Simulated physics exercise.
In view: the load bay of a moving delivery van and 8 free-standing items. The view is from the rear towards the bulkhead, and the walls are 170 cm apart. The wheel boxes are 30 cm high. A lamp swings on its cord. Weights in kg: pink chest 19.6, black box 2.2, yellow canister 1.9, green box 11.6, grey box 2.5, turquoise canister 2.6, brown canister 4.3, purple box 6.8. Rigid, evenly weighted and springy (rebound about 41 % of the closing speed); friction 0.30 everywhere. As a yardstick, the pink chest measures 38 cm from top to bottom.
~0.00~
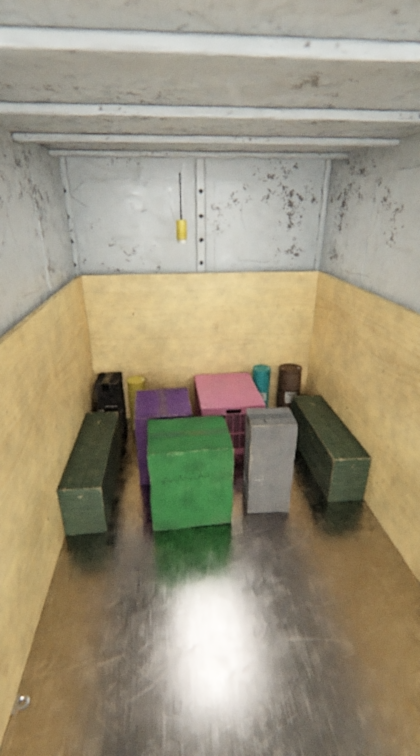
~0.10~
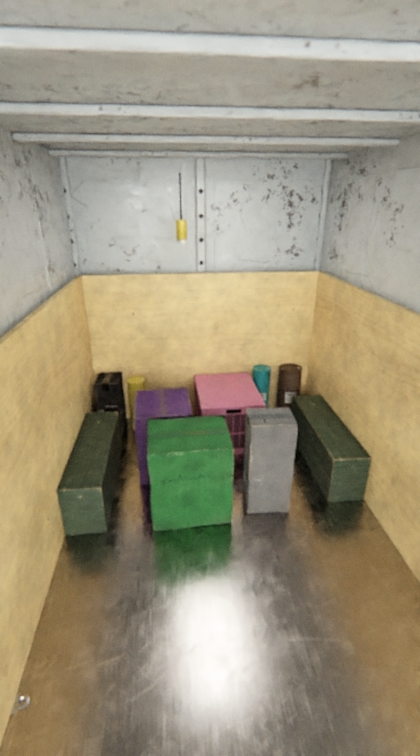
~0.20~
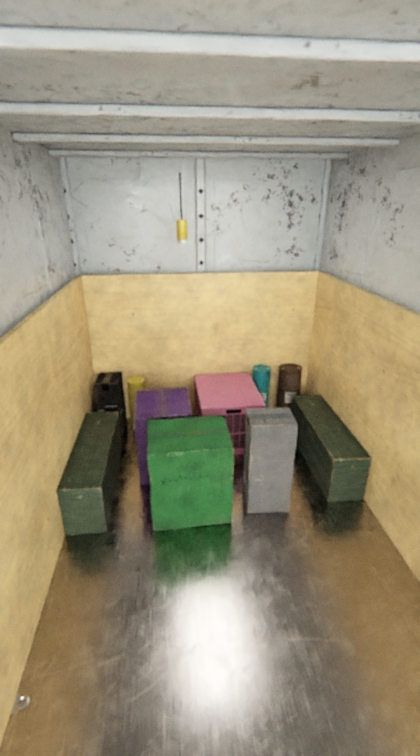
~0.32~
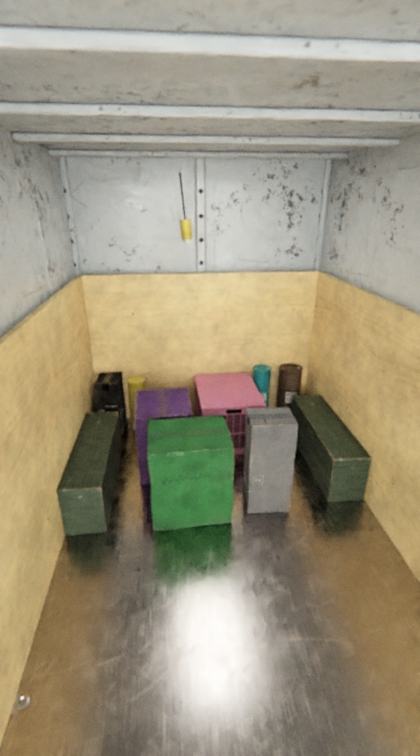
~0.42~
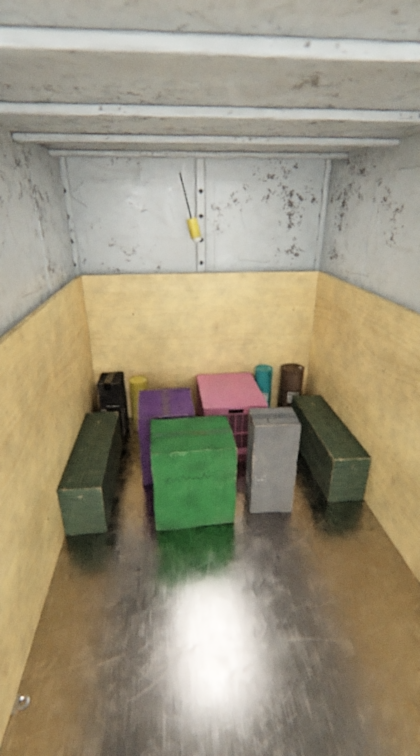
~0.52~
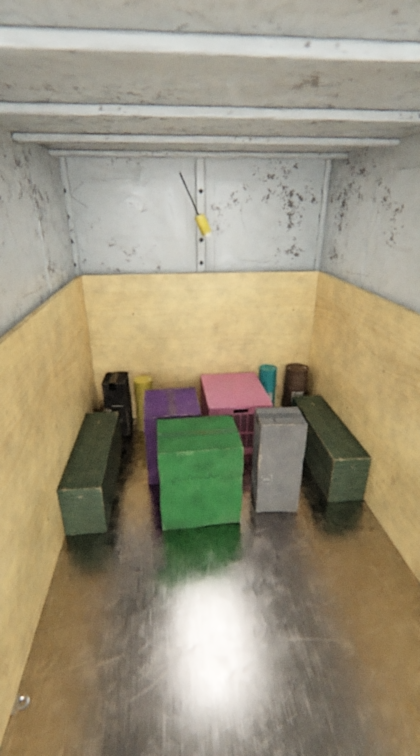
A yellow lamp hanging in the back of a van hung still, then swung out to the right, and the colored boxes and canisters on the floor slid slightly right after it.
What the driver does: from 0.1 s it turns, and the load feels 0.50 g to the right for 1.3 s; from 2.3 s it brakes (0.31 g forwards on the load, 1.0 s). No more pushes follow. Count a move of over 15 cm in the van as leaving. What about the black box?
The black box gets shifted.
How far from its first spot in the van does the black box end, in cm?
About 60 cm.
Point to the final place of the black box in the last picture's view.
Near (190, 399).
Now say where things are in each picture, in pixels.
The first picture shows smooth; black box (111, 404); pink chest (227, 412).
The second picture shows smooth; green box (190, 471); grey box (268, 461).
The third picture shows load feels 0.20 g right; turquoise canister (261, 393); brown canister (289, 393).
The fourth picture shows load feels 0.44 g right; purple box (165, 435); pink chest (227, 412).
The fifth picture shows load feels 0.50 g right; yellow canister (140, 404); green box (192, 471).
The sixth picture shows load feels 0.50 g right; black box (118, 404) slid 5 cm; grey box (277, 460) slid 5 cm.
After 0.62 s, load feels 0.50 g right; black box slid 10 cm near (125, 404); purple box slid 11 cm; yellow canister slid 10 cm.
After 0.82 s, load feels 0.50 g right; black box slid 27 cm near (147, 402); yellow canister slid 27 cm; purple box slid 28 cm.
After 0.92 s, load feels 0.50 g right; black box slid 38 cm near (162, 402); yellow canister slid 38 cm; purple box slid 35 cm.
After 1.22 s, load feels 0.36 g right; black box slid 59 cm near (189, 401); yellow canister leaning 4°; purple box slid 36 cm.
At rest (3.8 s), not toppled but over 15 cm from the start, pink chest, black box, yellow canister, green box, grey box, turquoise canister and purple box; the last one in place, give or take 15 cm. In the last view, black box near (190, 399).
